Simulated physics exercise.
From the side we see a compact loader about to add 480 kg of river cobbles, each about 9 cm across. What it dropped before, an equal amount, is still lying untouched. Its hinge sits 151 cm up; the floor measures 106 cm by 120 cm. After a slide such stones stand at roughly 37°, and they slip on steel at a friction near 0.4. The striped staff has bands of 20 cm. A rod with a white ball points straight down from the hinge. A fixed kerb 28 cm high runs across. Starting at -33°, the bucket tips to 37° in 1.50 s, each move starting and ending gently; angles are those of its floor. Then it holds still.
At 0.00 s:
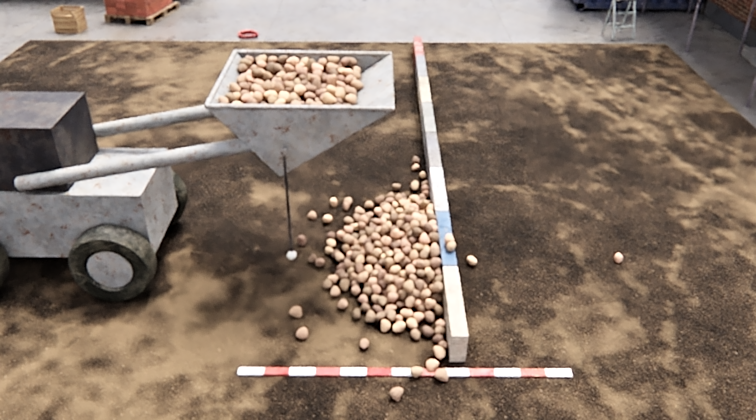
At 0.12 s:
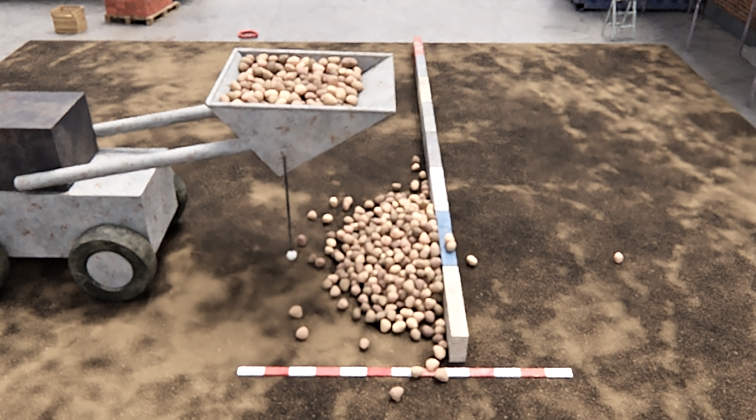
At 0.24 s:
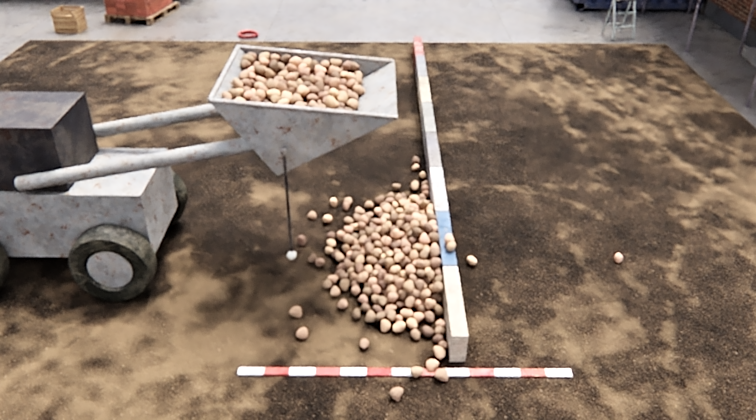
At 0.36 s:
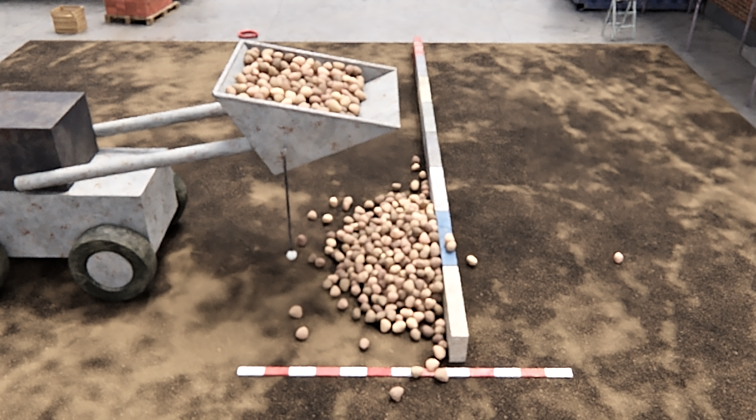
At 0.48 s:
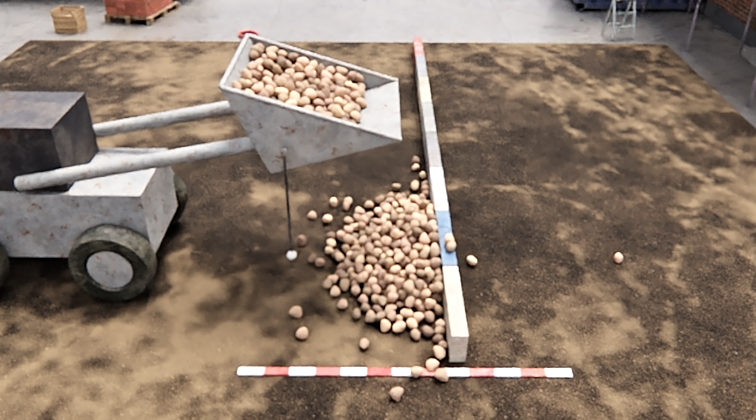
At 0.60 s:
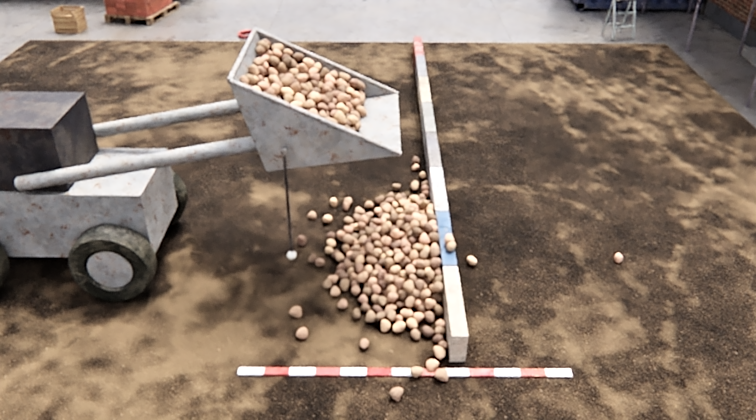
To begin with, a small grey loader on the left holds a bucket of rounded stones above a heap of similar stones resting against a long kerb. The bucket then tilts gradually forward, its back rising and its lip lowering, while the stones inside shift slightly and the heap below stays still.
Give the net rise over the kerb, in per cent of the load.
About 16 per cent.
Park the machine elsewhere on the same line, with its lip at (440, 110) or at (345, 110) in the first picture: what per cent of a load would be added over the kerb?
About 70 and 0 per cent.
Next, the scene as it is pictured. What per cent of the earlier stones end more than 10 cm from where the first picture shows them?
About 10 per cent.
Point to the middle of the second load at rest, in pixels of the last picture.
Near (411, 240).
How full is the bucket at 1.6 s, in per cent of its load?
About 55 per cent.
After 1.1 s the floor is at 26°; in per cent of one load, 100 in the bucket, 100 on this side of the kerb; the foremost stones are at (465, 244).
After 1.6 s the floor is at 37°; in per cent of one load, 54 in the bucket, 145 on this side of the kerb; the foremost stones are at (465, 244).
After 2.0 s the floor is at 37°; in per cent of one load, 14 in the bucket, 181 on this side of the kerb, 6 over the kerb; the foremost stones are at (502, 246).
After 4.7 s the floor is at 37°; in per cent of one load, 0 in the bucket, 183 on this side of the kerb, 17 over the kerb; the foremost stones are at (616, 262). Net gain over the kerb, 16.
